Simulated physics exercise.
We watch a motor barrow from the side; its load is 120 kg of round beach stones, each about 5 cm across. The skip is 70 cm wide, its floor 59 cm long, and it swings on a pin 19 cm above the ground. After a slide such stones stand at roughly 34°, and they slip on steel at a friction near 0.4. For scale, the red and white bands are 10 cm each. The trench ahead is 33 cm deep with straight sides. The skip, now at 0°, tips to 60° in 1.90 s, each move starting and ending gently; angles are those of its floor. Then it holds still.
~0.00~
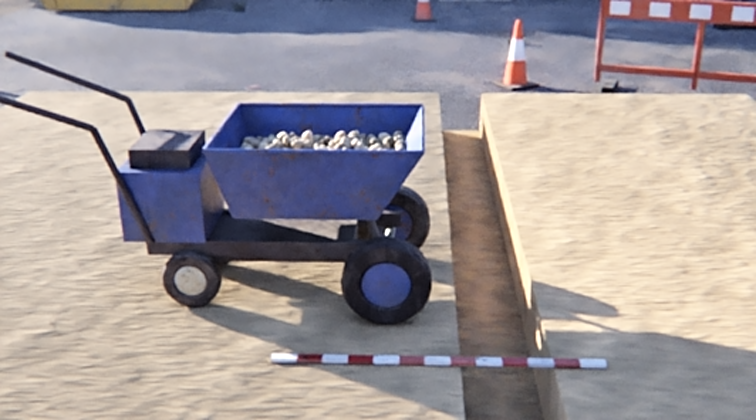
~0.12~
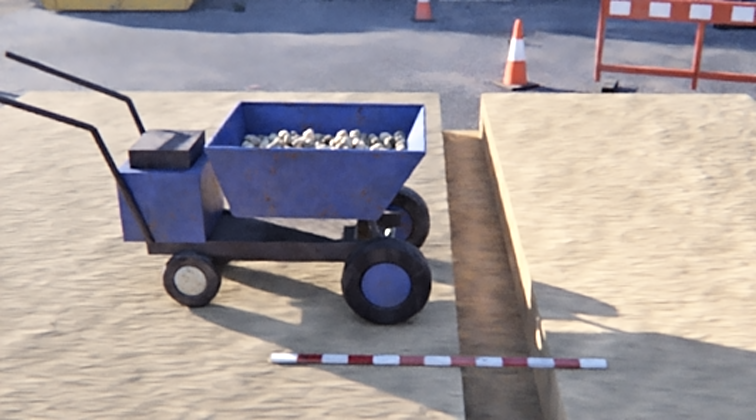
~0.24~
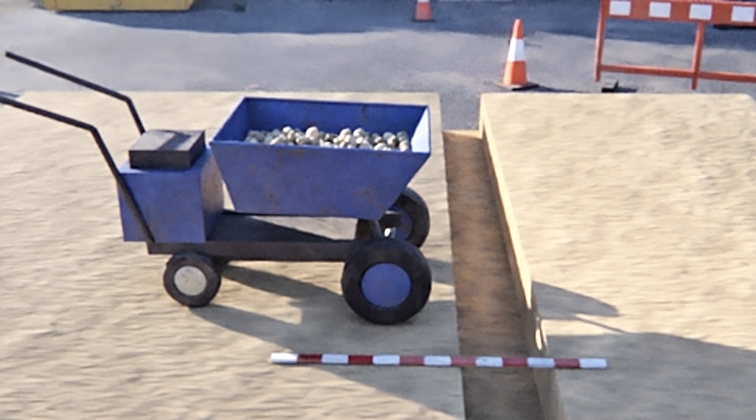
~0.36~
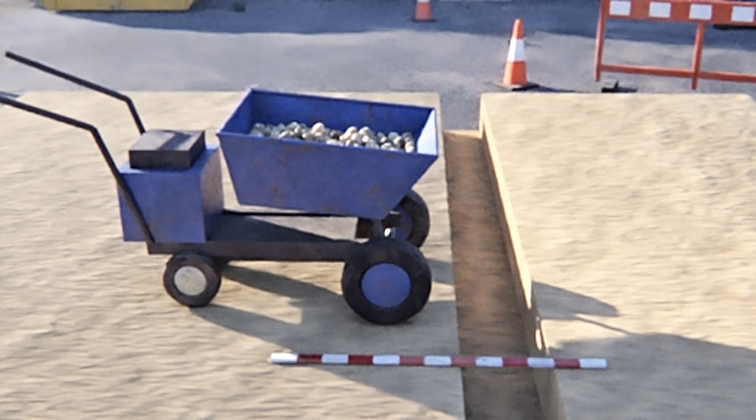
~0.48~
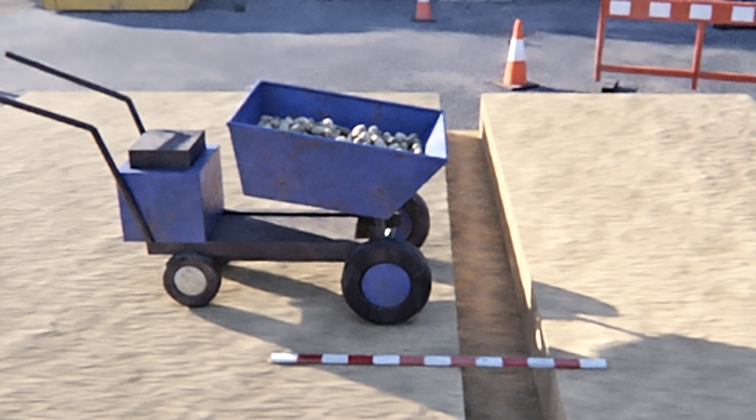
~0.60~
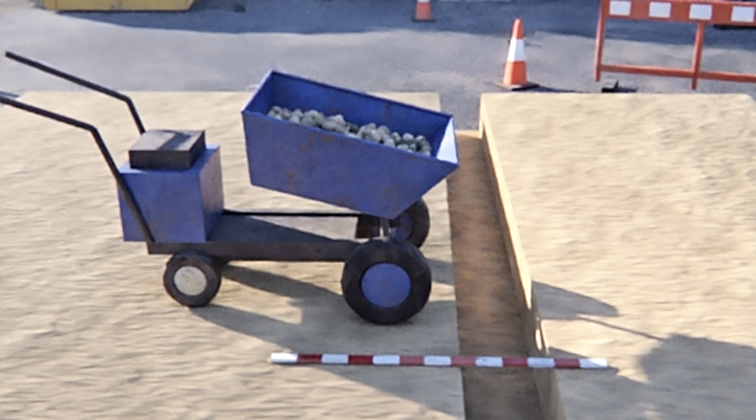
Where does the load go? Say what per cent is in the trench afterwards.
About 22 per cent.
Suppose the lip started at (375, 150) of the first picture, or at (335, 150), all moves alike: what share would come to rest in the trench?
About 50 and 60 per cent.
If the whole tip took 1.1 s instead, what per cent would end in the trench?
Then about 15 per cent.
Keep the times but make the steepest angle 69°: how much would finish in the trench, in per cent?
It would be near 35 per cent.
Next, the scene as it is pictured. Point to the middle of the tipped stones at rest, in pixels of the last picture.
Around (557, 287).
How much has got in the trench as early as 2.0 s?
Some 5 per cent.
After 1.4 s the floor is at 50°; 100 % in the skip; the foremost stones are at (498, 201).
After 2.0 s the floor is at 60°; 79 % in the skip, 3 % in the trench, 18 % past the trench; the foremost stones are at (606, 289).
After 2.3 s the floor is at 60°; 59 % in the skip, 5 % in the trench, 36 % past the trench; the foremost stones are at (660, 279).
After 4.3 s the floor is at 60°; 39 % in the skip, 22 % in the trench, 39 % past the trench; the foremost stones are at (702, 284).
